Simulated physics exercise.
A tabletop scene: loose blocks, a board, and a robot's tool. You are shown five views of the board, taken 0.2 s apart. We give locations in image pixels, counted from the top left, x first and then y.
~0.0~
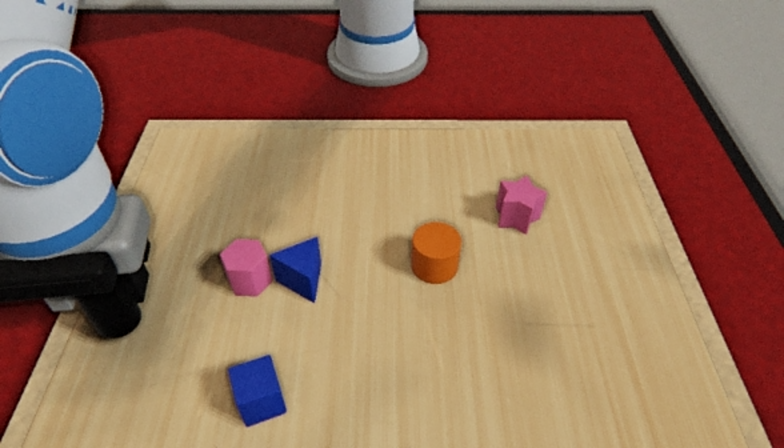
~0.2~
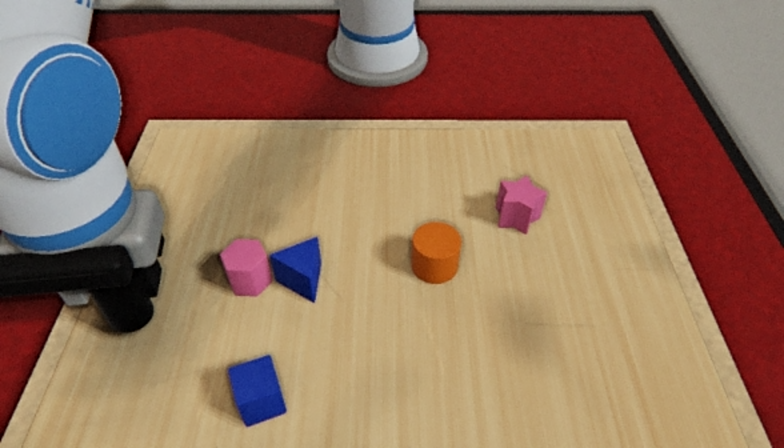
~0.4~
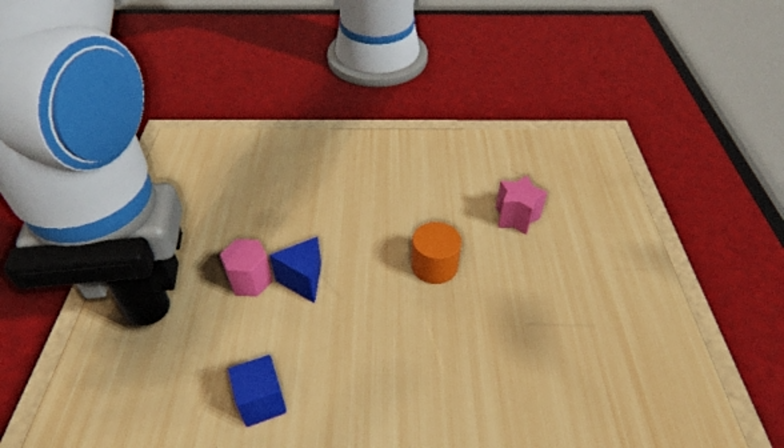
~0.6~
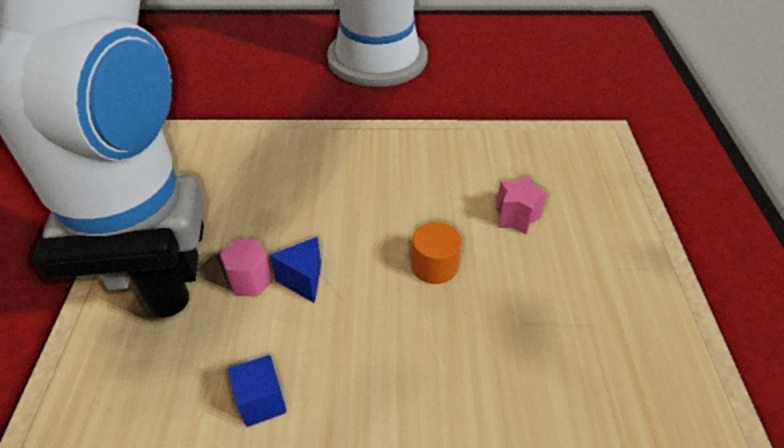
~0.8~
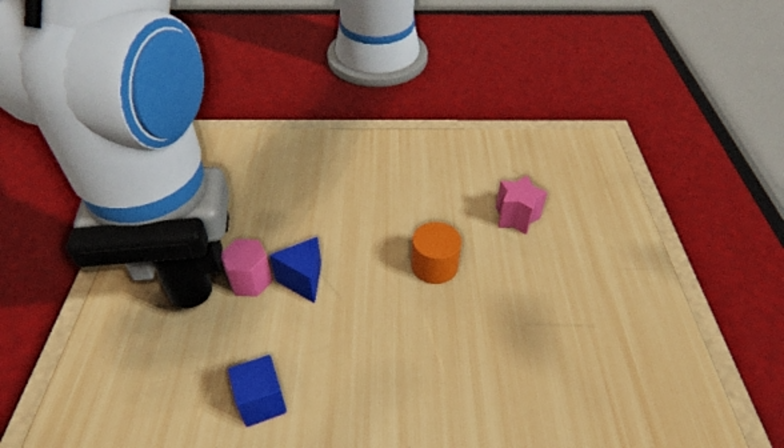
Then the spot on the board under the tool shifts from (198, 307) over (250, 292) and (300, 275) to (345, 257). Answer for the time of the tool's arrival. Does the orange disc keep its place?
Yes, that is what happens.
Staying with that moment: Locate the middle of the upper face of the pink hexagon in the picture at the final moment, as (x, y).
I'd expect the centre of its top face to be at (293, 218).
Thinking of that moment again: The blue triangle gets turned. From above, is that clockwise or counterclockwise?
It rotates clockwise.
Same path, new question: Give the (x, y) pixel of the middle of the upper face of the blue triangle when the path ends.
At roughly (379, 228).
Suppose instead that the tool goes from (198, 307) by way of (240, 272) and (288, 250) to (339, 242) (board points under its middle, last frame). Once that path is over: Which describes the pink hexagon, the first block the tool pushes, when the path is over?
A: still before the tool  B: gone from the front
Choice A: Still before the tool.
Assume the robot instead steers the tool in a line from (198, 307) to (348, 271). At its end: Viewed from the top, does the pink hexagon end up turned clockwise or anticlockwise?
Viewed from overhead, the pink hexagon winds up turned anticlockwise.
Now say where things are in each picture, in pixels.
Tip of the tool at (120, 322), middles of tops, pink hexagon at (243, 254), blue triangle at (299, 256), orange disc at (437, 239), in the first picture.
Tool at (133, 316), nothing pushed, in the second picture.
Tool at (149, 310), nothing pushed, in the third picture.
Tool at (169, 302), nothing pushed, in the fourth picture.
Tool at (192, 293), pink hexagon at (243, 254), blue triangle at (299, 256), orange disc at (437, 239), in the fifth picture.
What follows on the original path. One third of the way, tool at (246, 278); pink hexagon at (268, 239), turned 40° anticlockwise; blue triangle at (310, 252), turned 35° clockwise.
Two thirds of the way, tool at (297, 261); pink hexagon at (292, 219), turned 80° anticlockwise; blue triangle at (332, 243), turned 55° clockwise.
At the end, tool at (344, 243); pink hexagon at (293, 218), turned 90° anticlockwise; blue triangle at (379, 228), turned 65° clockwise; orange disc unmoved.
